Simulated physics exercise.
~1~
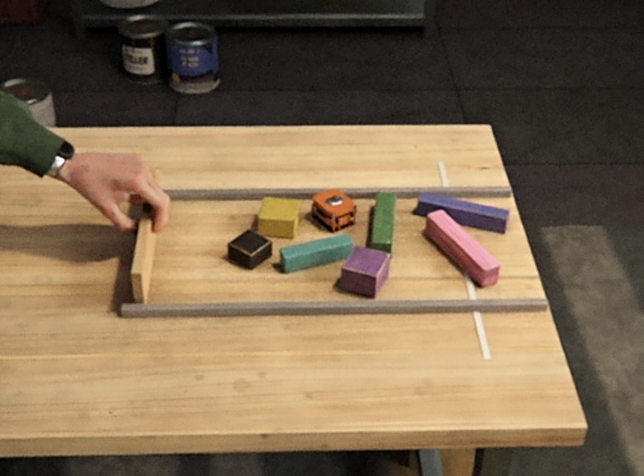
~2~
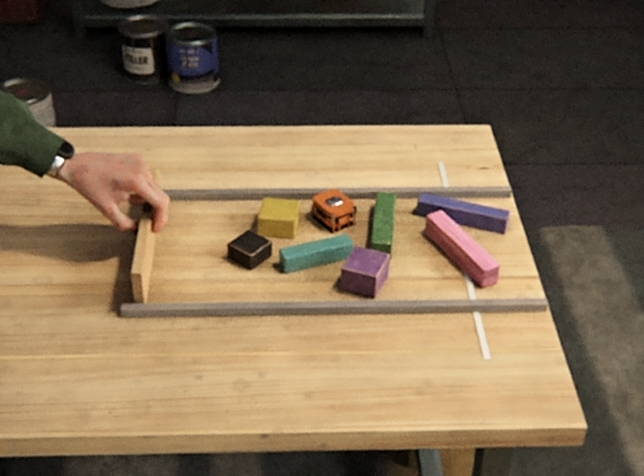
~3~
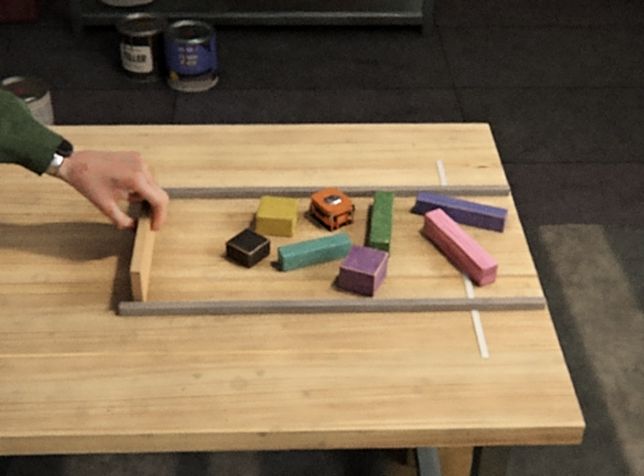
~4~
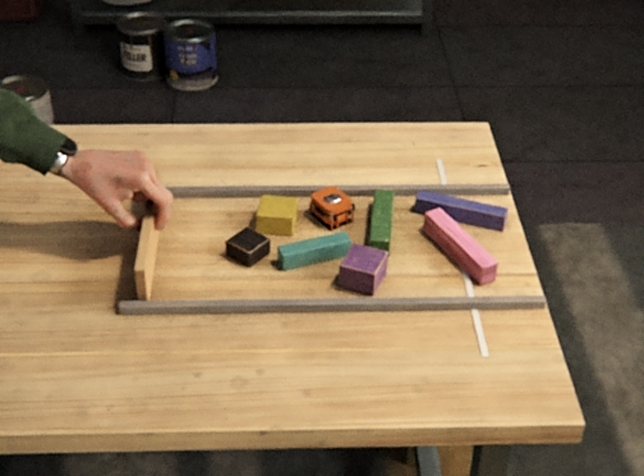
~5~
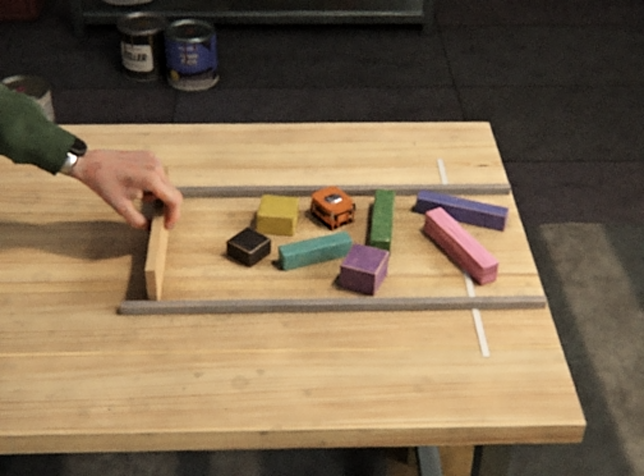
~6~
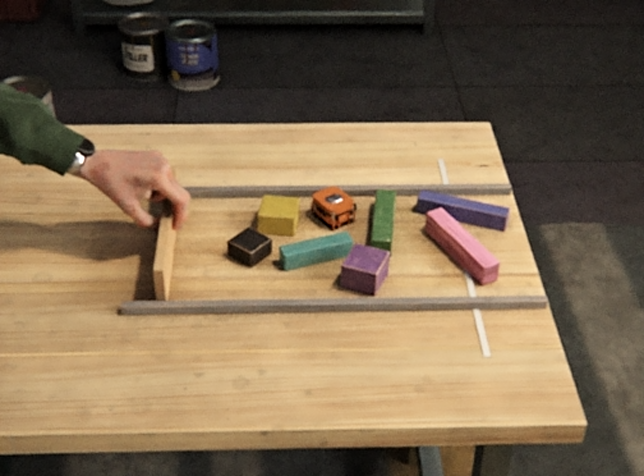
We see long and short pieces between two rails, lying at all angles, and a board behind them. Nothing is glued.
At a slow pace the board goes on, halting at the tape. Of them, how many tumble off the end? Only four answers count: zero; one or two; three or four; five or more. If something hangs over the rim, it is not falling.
Pieces that go over the edge: Either three or four.
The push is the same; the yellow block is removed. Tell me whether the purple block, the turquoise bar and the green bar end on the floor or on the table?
Purple block: Is still there; turquoise bar: Is still there; green bar: Is still there.
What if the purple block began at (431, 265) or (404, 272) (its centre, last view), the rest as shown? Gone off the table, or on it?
Lab note - purple block, try one keeps its place, try two keeps its place.
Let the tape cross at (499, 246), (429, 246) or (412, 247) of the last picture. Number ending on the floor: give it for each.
5, 1, 1.
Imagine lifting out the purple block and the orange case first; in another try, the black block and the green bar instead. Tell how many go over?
Counts - first: 1, second: 1.
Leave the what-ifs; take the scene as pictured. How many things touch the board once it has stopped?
So the total is 4.
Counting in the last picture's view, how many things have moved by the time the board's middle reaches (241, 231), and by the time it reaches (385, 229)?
At first I count 1, and then 8.
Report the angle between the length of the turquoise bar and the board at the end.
It sits some 50° out of line.
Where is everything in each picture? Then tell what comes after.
Blue bar (463, 213); pink stick (461, 248); green bar (384, 224); board (147, 234); tape (461, 248), in the first picture.
Pink stick (461, 248); orange case (333, 211), in the second picture.
Green bar (382, 223); turquoise bar (315, 252), in the third picture.
Blue bar (461, 210); board (151, 232), in the fourth picture.
Pink stick (460, 246); yellow block (278, 215), in the fifth picture.
Blue bar (463, 210); pink stick (461, 246); green bar (384, 222); board (168, 232); tape (461, 246), in the sixth picture.
Soon after, none off yet; blue bar at rest near (463, 210); pink stick at rest near (461, 246); green bar at rest near (384, 222).
Then, none off yet; blue bar at rest near (465, 210); pink stick at rest near (461, 246); green bar moved a little near (410, 220).
Further on, none off yet; blue bar tipped a little near (527, 215); pink stick moved a little near (509, 246); green bar moved about its own width near (482, 217).
By the end, the number that fall off is three or four; fallen, green bar, pink stick and blue bar.
